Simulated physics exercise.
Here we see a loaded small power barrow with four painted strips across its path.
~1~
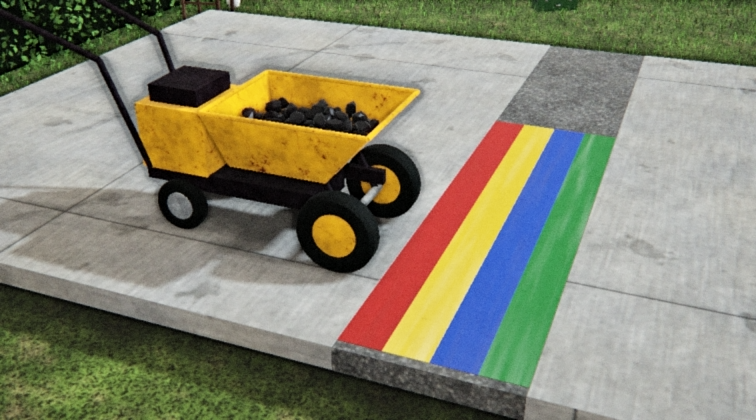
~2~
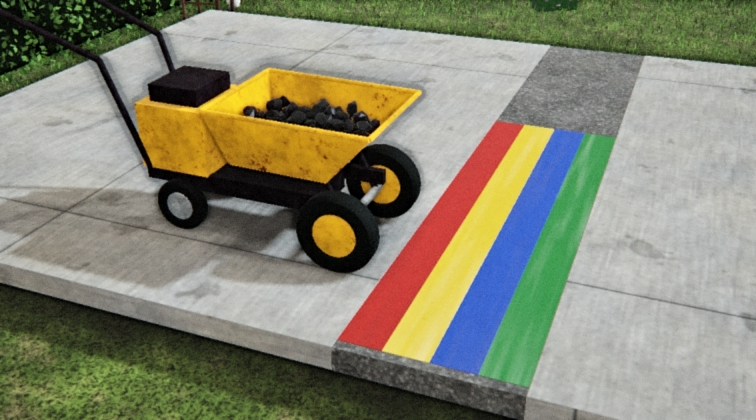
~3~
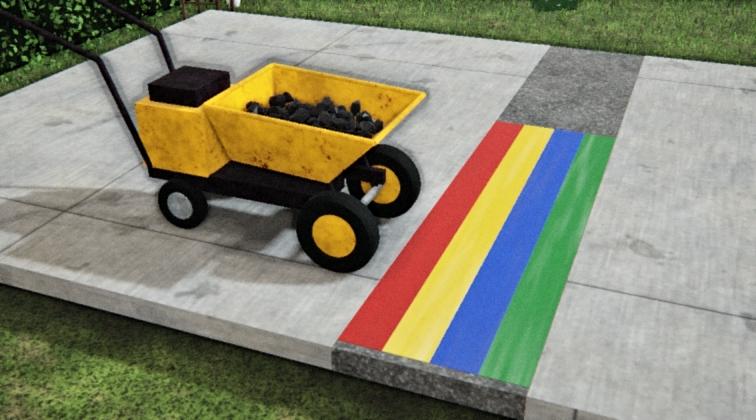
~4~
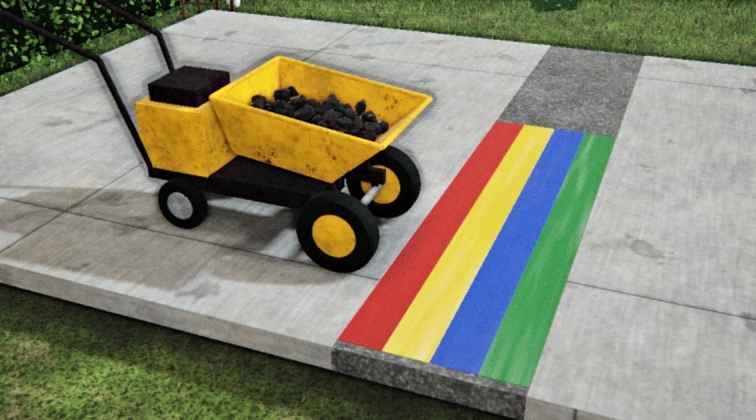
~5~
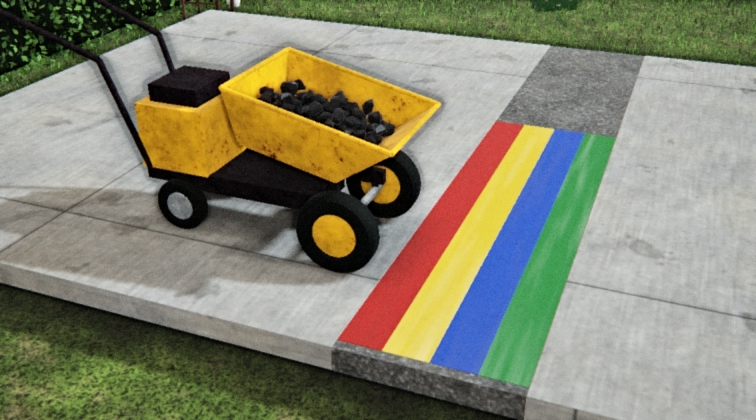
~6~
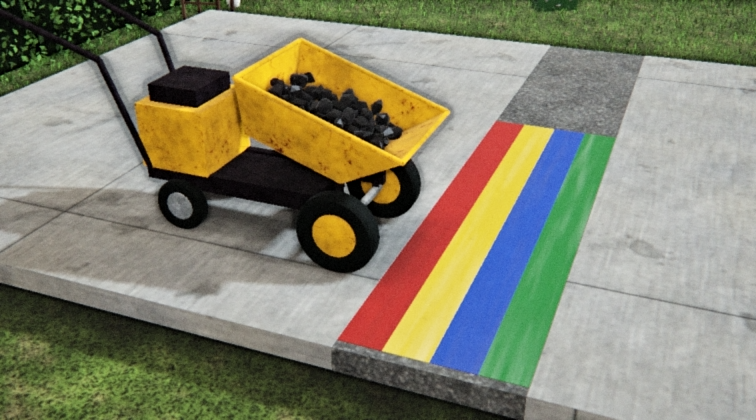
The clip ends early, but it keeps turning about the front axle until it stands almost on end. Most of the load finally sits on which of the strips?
It sits mostly on the blue strip.
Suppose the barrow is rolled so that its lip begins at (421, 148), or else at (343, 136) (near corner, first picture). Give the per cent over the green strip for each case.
First position: Some 40 percent; second position: Some 20 percent.
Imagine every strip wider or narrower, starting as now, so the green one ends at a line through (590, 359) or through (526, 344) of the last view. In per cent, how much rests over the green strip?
The first one comes out at 20 percent, while the second comes out at 30 percent.
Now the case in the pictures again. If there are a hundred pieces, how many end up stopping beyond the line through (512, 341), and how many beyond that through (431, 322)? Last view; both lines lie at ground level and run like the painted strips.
Roughly 30 per cent, then roughly 90 per cent.
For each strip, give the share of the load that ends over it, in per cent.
Per strip, roughly: Red 0, yellow 20, blue 35, green 25.
Soon after the last picture, skip tipped steeply; all in the skip.
A little later, skip tipped right over; about two thirds in the skip; a small part over the yellow strip; about a quarter over the blue strip; a stray few over the green strip.
Later still, skip tipped right over; a stray few in the skip; about a quarter over the yellow strip; about a third over the blue strip; about a quarter over the green strip; about a quarter off the paint.
At rest, skip tipped right over; a stray few in the skip; none over the red strip; about a quarter over the yellow strip; about a third over the blue strip; about a quarter over the green strip; about a quarter off the paint.
